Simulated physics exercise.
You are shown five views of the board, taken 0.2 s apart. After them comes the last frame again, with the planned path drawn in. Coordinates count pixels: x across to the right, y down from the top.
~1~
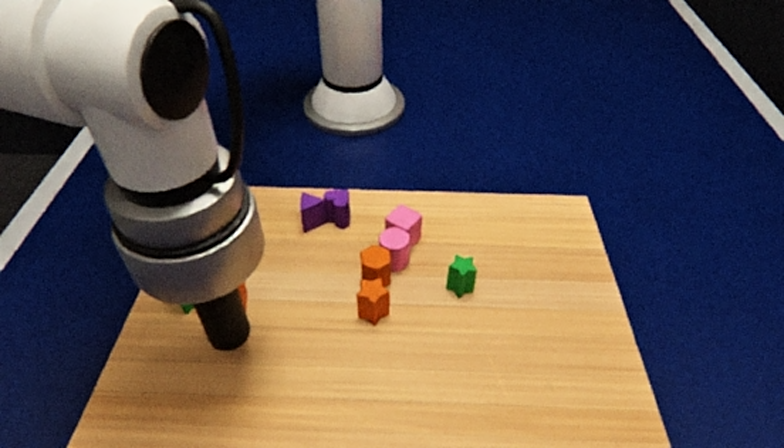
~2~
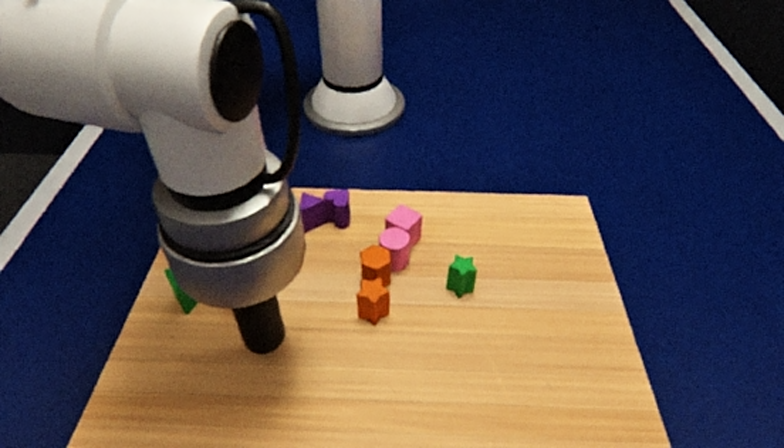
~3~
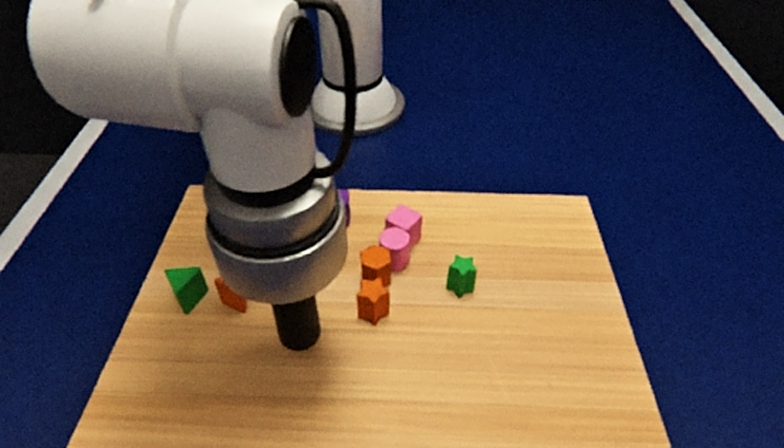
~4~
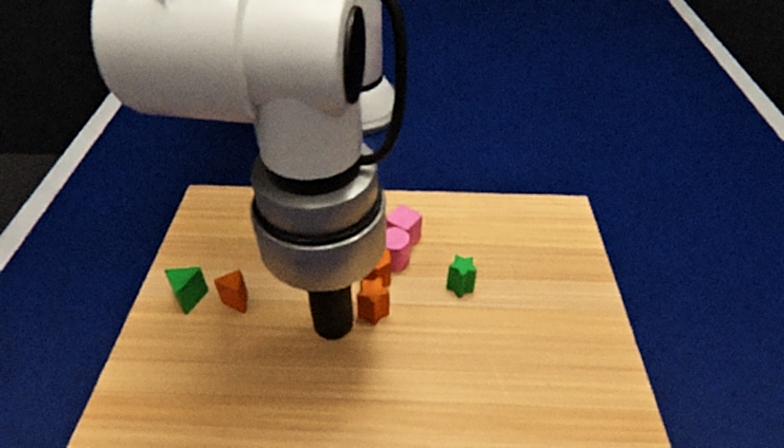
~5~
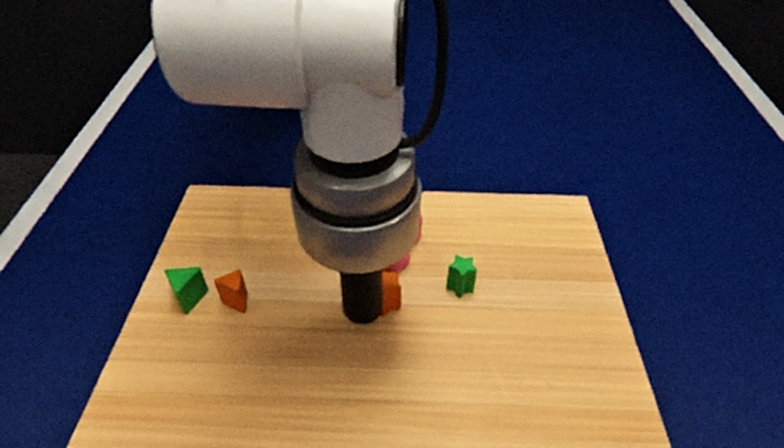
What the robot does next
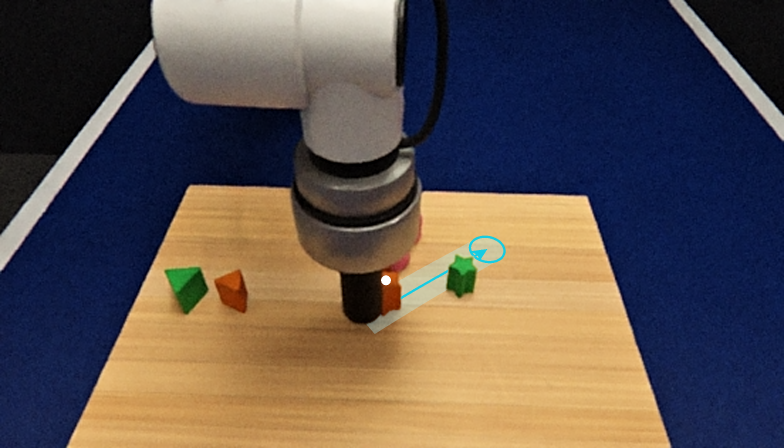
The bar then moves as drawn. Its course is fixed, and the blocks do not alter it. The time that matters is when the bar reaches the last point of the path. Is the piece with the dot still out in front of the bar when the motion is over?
Yes, I think so.
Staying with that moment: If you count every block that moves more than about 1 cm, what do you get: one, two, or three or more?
Going by the path, two blocks will move.
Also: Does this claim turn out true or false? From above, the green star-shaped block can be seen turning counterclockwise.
False - the claim does not hold.
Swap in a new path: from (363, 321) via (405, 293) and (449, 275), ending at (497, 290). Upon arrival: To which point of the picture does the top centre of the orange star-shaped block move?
The middle of its upper face will lie at (474, 233).
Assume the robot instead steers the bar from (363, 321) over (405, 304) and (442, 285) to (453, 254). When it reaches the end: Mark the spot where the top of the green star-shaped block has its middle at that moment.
In the picture, it is at (482, 255).
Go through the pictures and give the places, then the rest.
In the first frame, tip of the bar (230, 335), middles of tops, orange hexagonal block (376, 256), orange star-shaped block (373, 289), green star-shaped block (464, 264).
In the second frame, bar (265, 338), nothing pushed.
In the third frame, bar (300, 334), nothing pushed.
In the fourth frame, bar (334, 324), nothing pushed.
In the fifth frame, bar (363, 309), orange hexagonal block hidden, orange star-shaped block (386, 280), green star-shaped block (464, 264).
The line goes in a line from (363, 321) to (487, 249); the dot is on the orange star-shaped block.
On the path given first. One third of the way, bar (409, 282); orange star-shaped block (430, 255).
Two thirds of the way, bar (450, 259); orange star-shaped block (470, 232); green star-shaped block (474, 264), turned 20° clockwise.
At the end, bar (489, 237); orange hexagonal block unmoved; orange star-shaped block (506, 211); green star-shaped block (477, 263), turned 35° clockwise.
